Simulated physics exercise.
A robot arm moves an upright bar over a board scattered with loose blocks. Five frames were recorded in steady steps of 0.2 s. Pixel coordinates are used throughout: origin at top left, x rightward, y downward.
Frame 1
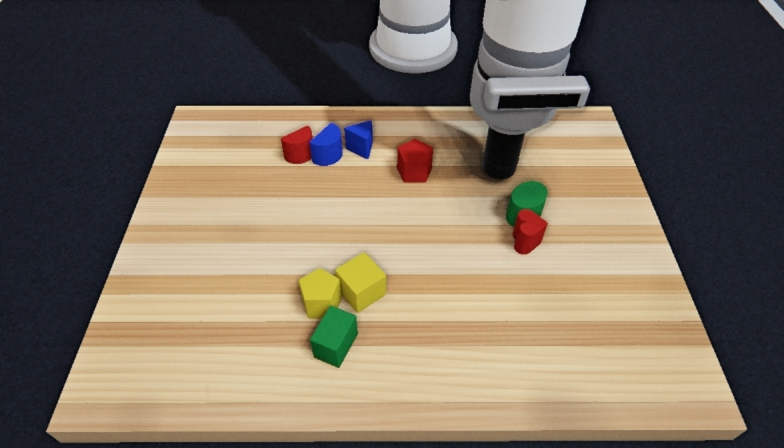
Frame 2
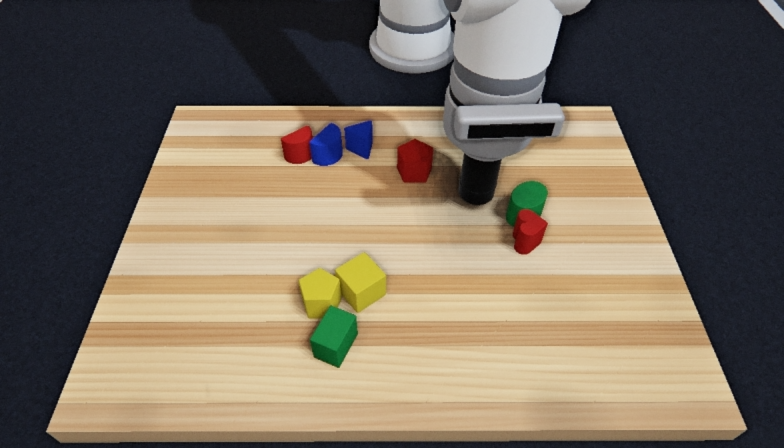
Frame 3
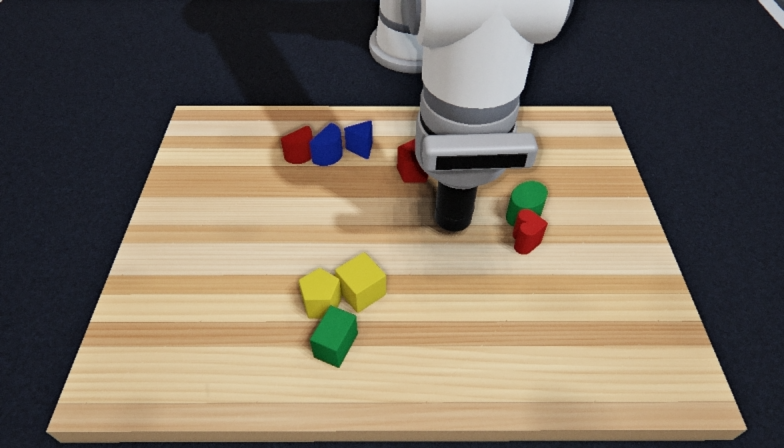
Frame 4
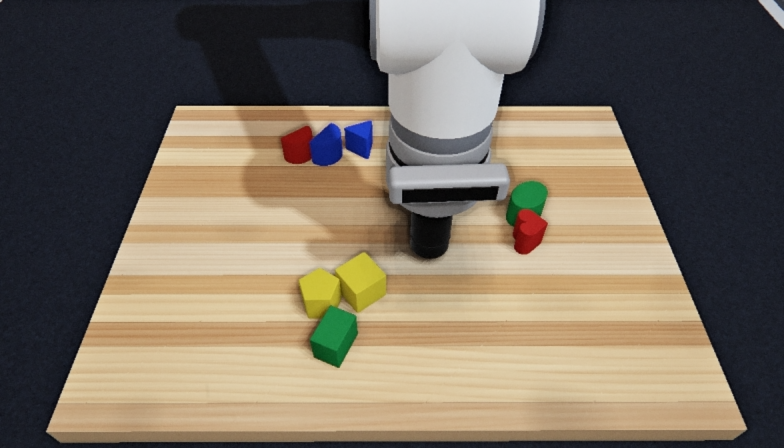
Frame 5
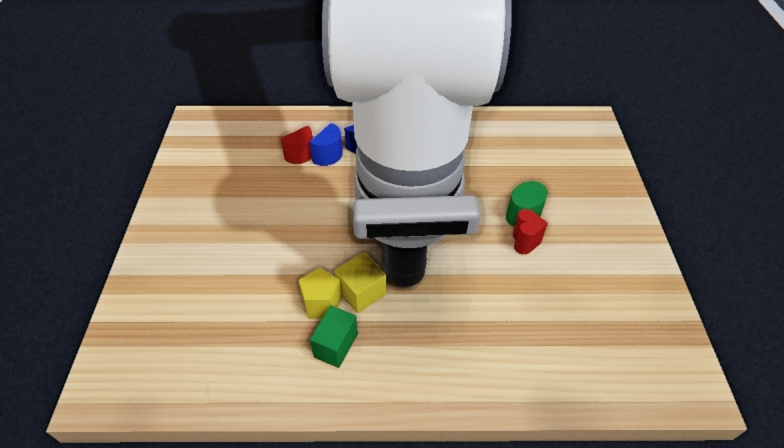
A robot arm swept its black-tipped end down and to the left across a wooden board, coming in close beside the yellow square block, while the scattered red, blue, green and yellow blocks stayed still.
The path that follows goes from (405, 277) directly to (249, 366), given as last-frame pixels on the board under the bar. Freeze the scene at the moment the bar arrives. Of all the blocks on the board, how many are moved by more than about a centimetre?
It moves three or more blocks.
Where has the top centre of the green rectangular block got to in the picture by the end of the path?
Top centre: (319, 351).
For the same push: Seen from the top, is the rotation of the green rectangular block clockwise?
I expect not.
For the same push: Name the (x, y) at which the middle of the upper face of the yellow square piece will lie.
Put as a pixel place, it's (249, 302).
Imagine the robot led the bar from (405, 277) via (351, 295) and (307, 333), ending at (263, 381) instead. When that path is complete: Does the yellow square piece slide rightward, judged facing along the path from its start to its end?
Short answer: Yes.
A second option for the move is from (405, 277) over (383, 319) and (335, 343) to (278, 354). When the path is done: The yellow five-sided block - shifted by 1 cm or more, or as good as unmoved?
At the end, its place is different.
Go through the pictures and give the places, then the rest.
Bar's lower end (499, 168); yellow five-sided block (318, 284); green rectangular block (333, 327); yellow square piece (360, 272), in the first frame.
Bar (476, 193); blocks still, in the second frame.
Bar (453, 219); blocks still, in the third frame.
Bar (429, 245); blocks still, in the fourth frame.
Bar (405, 271); yellow five-sided block (318, 284); green rectangular block (333, 327); yellow square piece (360, 272), in the fifth frame.
The first path, step by step. One third of the way, bar (356, 298); yellow five-sided block (275, 289), turned 10° anticlockwise; yellow square piece (314, 284), turned 40° clockwise.
Two thirds of the way, bar (303, 328); yellow five-sided block (230, 286), turned 20° clockwise; green rectangular block (319, 350), turned 55° anticlockwise; yellow square piece (263, 300), turned 75° clockwise.
At the end, bar (247, 361); yellow five-sided block (222, 281), turned 35° clockwise; green rectangular block (319, 351), turned 60° anticlockwise; yellow square piece (249, 302), turned 90° clockwise.
